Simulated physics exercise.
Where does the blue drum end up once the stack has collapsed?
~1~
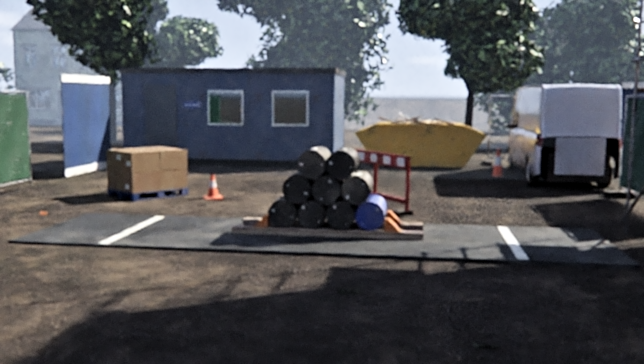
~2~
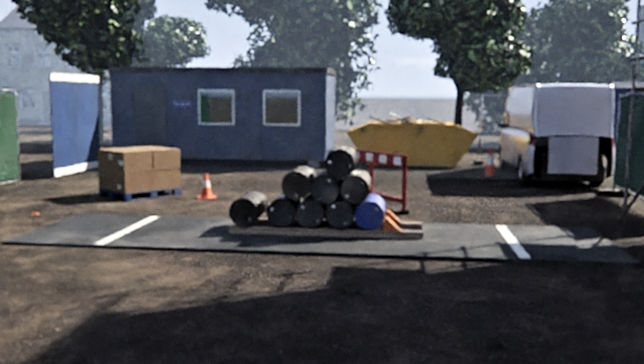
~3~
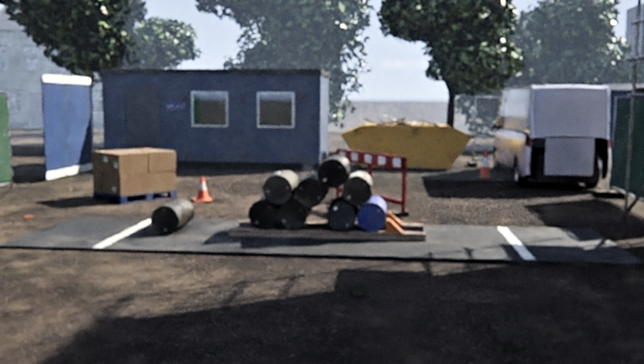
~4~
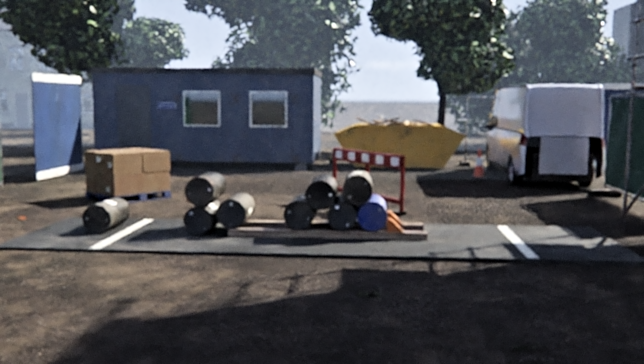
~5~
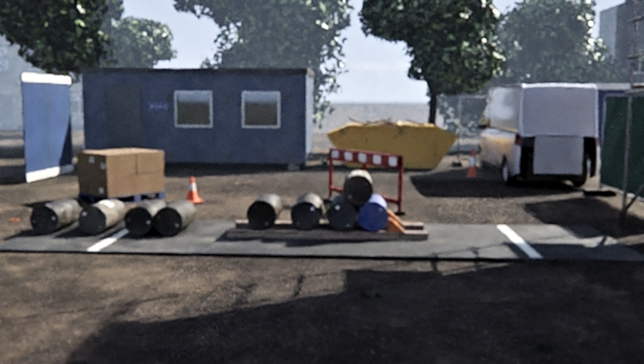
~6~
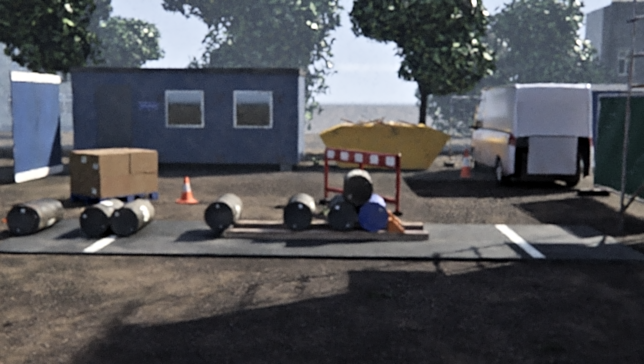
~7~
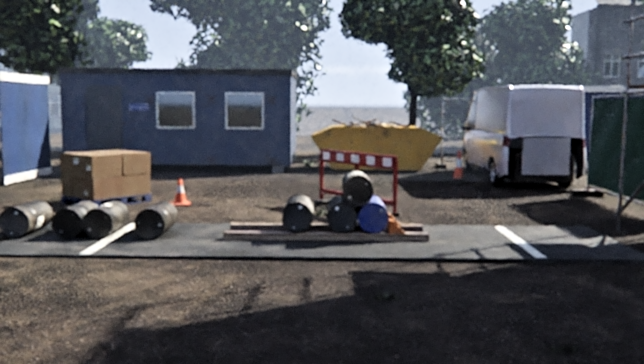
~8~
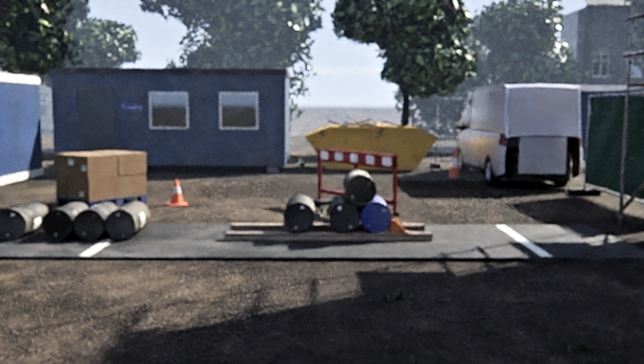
It comes to rest on top of the timber bearers, still at the right-hand end of the few drums left there.
To begin with, a pyramid of dark drums with a blue one at its lower right corner sits on timber bearers on an asphalt pad, with a blue cabin, a yellow skip and a white van behind. The left side of the stack gives way, and a drum rolls off to the left. More drums tumble down and follow it toward the white line near the cardboard boxes, while the view drifts slowly sideways. At the end a row of drums lies around the left line, and a small group remains on the bearers, the blue one still at its right end.
